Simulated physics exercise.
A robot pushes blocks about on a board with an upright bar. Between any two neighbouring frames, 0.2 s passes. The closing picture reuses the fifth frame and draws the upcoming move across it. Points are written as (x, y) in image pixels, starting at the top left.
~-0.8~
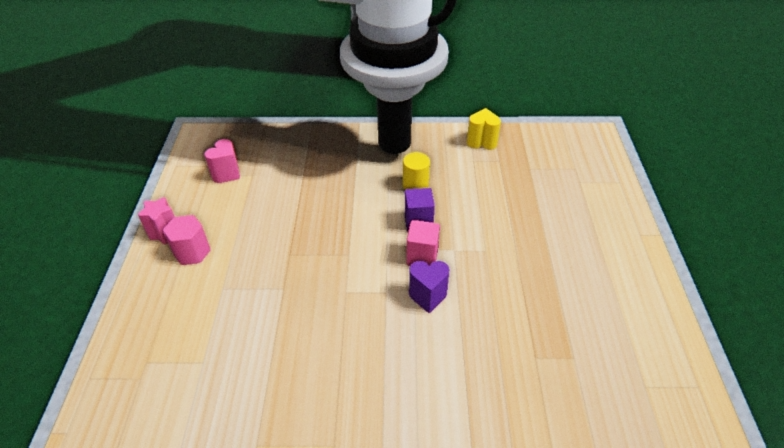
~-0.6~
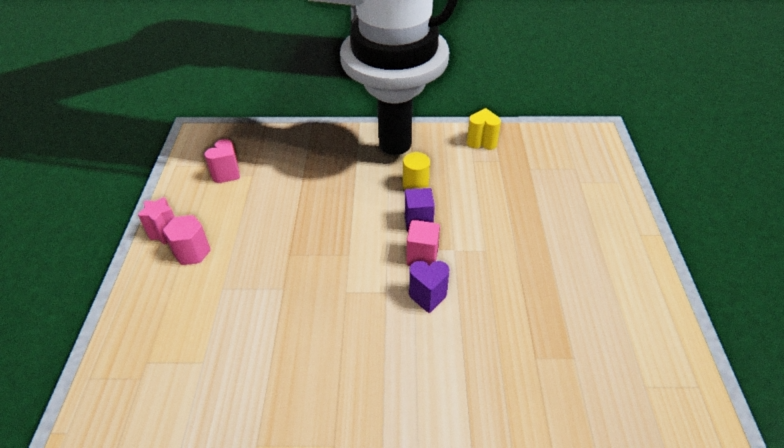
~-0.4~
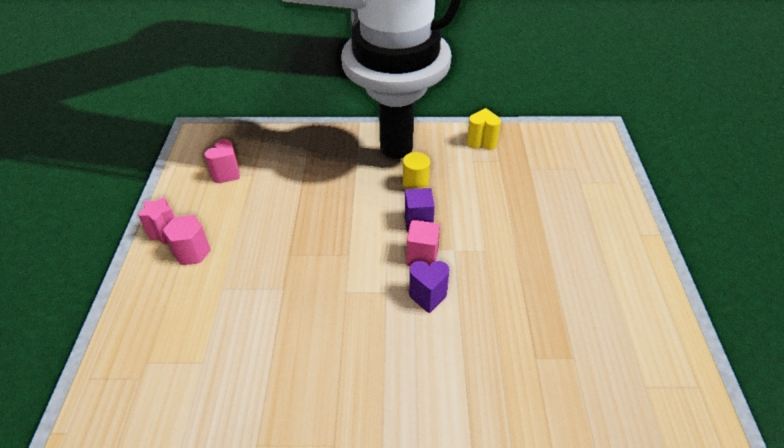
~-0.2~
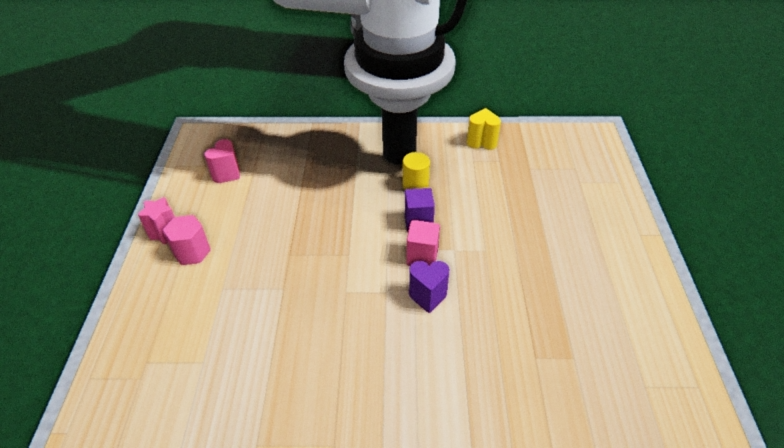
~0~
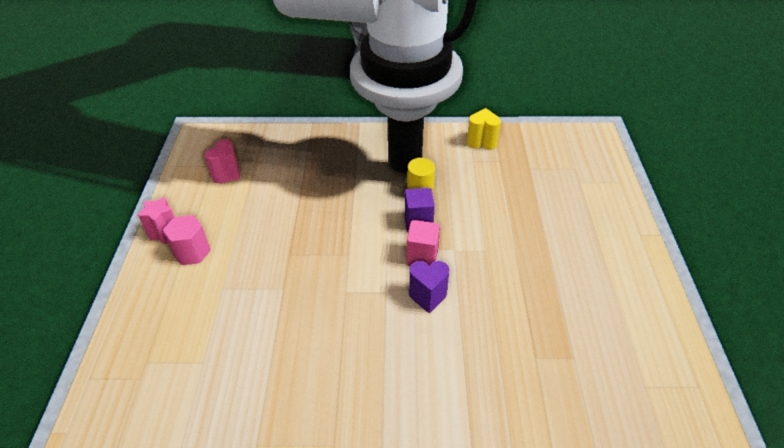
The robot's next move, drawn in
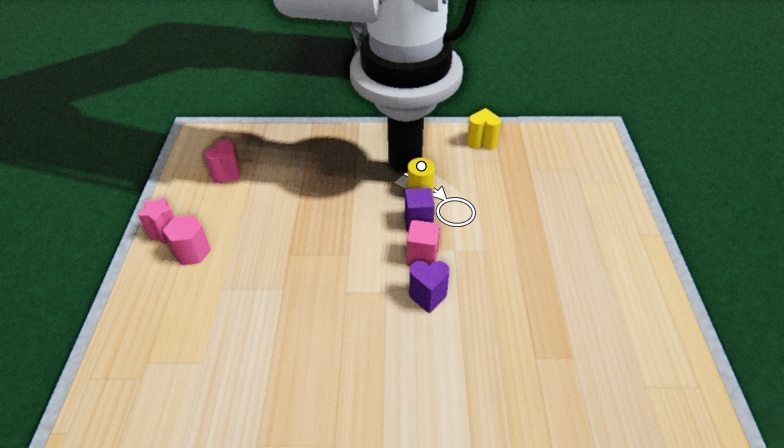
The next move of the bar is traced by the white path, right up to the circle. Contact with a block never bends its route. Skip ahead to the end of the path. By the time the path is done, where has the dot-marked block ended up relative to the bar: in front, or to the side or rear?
As far as I can tell, the dot-marked block is still leading the way in front of the bar.
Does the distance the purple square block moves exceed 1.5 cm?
I expect not.
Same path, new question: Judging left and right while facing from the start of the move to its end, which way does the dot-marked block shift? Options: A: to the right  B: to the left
I choose A.
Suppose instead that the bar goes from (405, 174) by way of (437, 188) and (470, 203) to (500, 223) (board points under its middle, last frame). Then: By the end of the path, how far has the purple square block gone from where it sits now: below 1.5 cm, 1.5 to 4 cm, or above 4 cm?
The block winds up within 1.5 cm of where it is now.
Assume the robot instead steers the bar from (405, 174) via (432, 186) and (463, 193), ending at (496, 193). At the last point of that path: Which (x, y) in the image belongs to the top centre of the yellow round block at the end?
The centre of its top will be at (449, 188).
The drawn path runs from (405, 174) by way of (434, 190) to (456, 212); the dot is on the yellow round block.
On the path given first. Halfway along, bar at (435, 180); purple square block at (420, 201), turned 20° clockwise; yellow round block at (443, 186).
At the end, bar at (457, 202); purple square block at (420, 204), turned 45° clockwise; yellow round block at (456, 210); pink square block not moved.
